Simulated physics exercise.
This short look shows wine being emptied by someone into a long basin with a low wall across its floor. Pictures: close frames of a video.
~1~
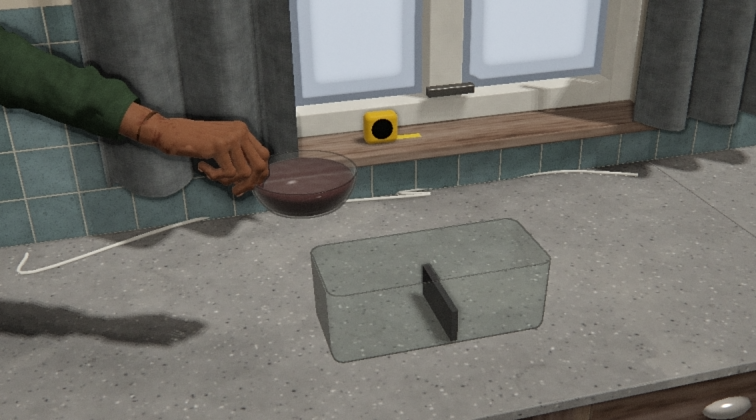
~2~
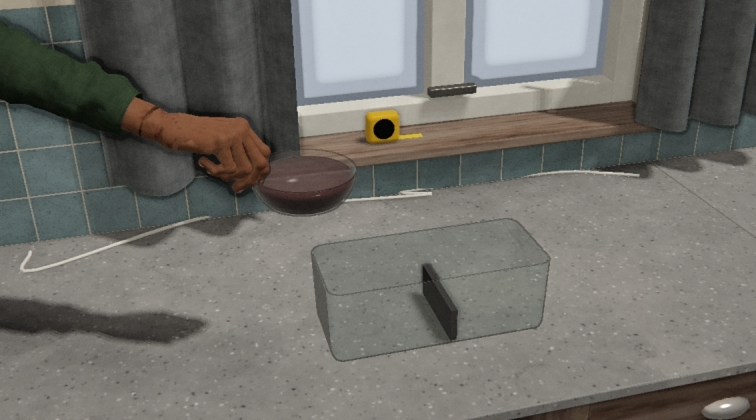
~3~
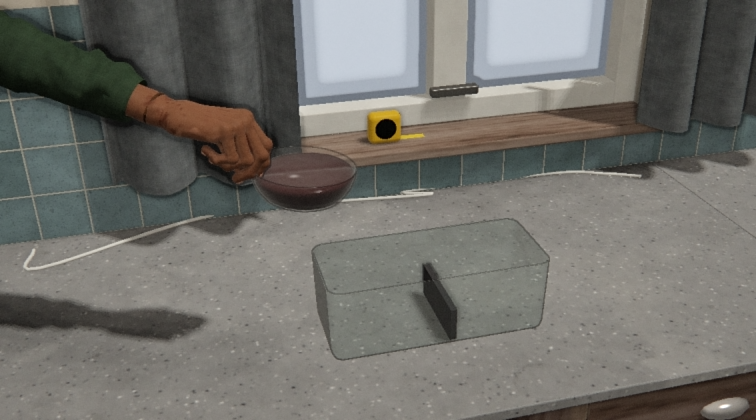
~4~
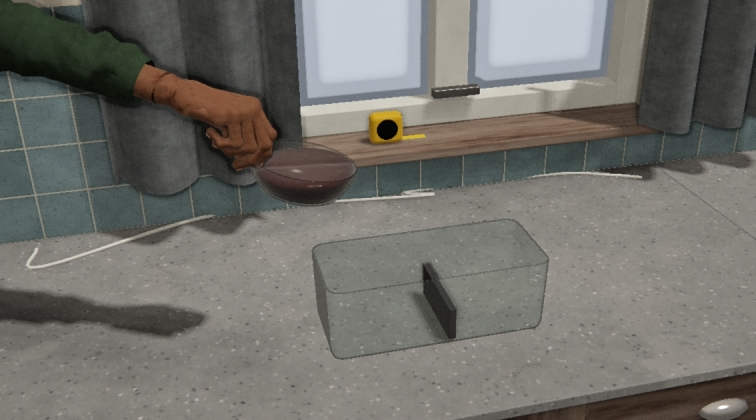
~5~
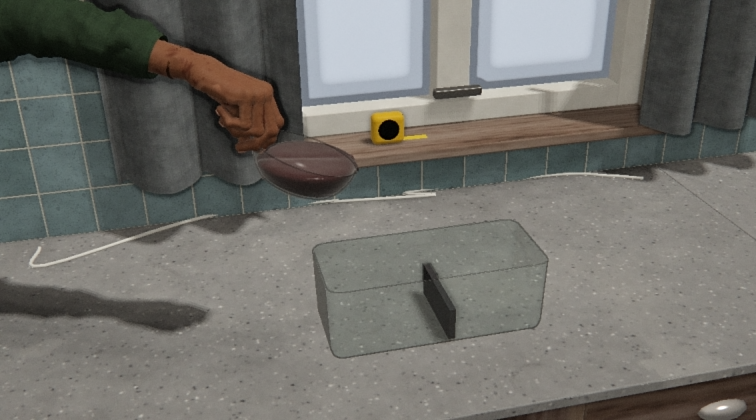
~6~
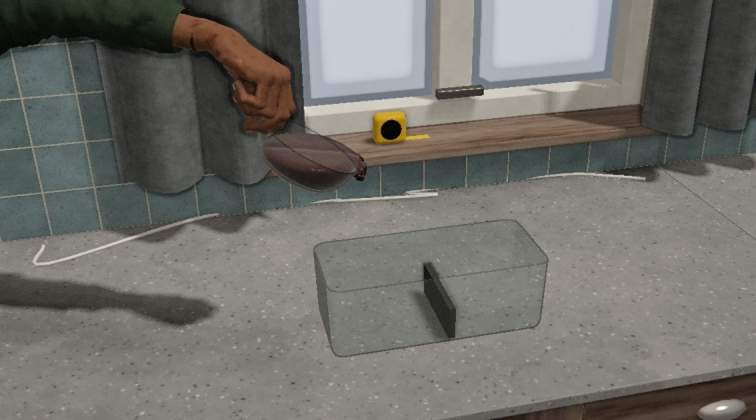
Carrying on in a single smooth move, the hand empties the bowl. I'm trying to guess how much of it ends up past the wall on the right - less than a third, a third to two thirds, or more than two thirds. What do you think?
I'd say a third to two thirds.
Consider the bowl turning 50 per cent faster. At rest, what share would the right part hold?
Roughly 45 in a hundred.
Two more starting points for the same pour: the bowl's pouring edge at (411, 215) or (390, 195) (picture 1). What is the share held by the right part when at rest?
First try 85 %, second try 80 %.
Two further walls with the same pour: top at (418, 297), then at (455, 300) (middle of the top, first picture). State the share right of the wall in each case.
Note - case one near 80 %, case two near 25 %.
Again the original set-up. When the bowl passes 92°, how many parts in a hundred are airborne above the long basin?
I'd put it near 70 per cent.
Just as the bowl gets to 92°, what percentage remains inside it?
Remaining fraction: Approx. 10 %.
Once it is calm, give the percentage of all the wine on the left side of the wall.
Share approx. 45 per cent.
A moment on, the bowl is tipped on its side and 10 per cent is still to pour, 18 is left of the wall and 0 right of it.
Next, the bowl is tipped right over and 0 per cent is still to pour, 38 is left of the wall and 58 right of it.
Then the bowl is tipped right over and 0 per cent is still to pour, 46 is left of the wall and 50 right of it.
Later the bowl is tipped right over and 0 per cent is still to pour, 47 is left of the wall and 50 right of it.
At rest 47 per cent lies left of the wall, 50 right of it and 3 outside.
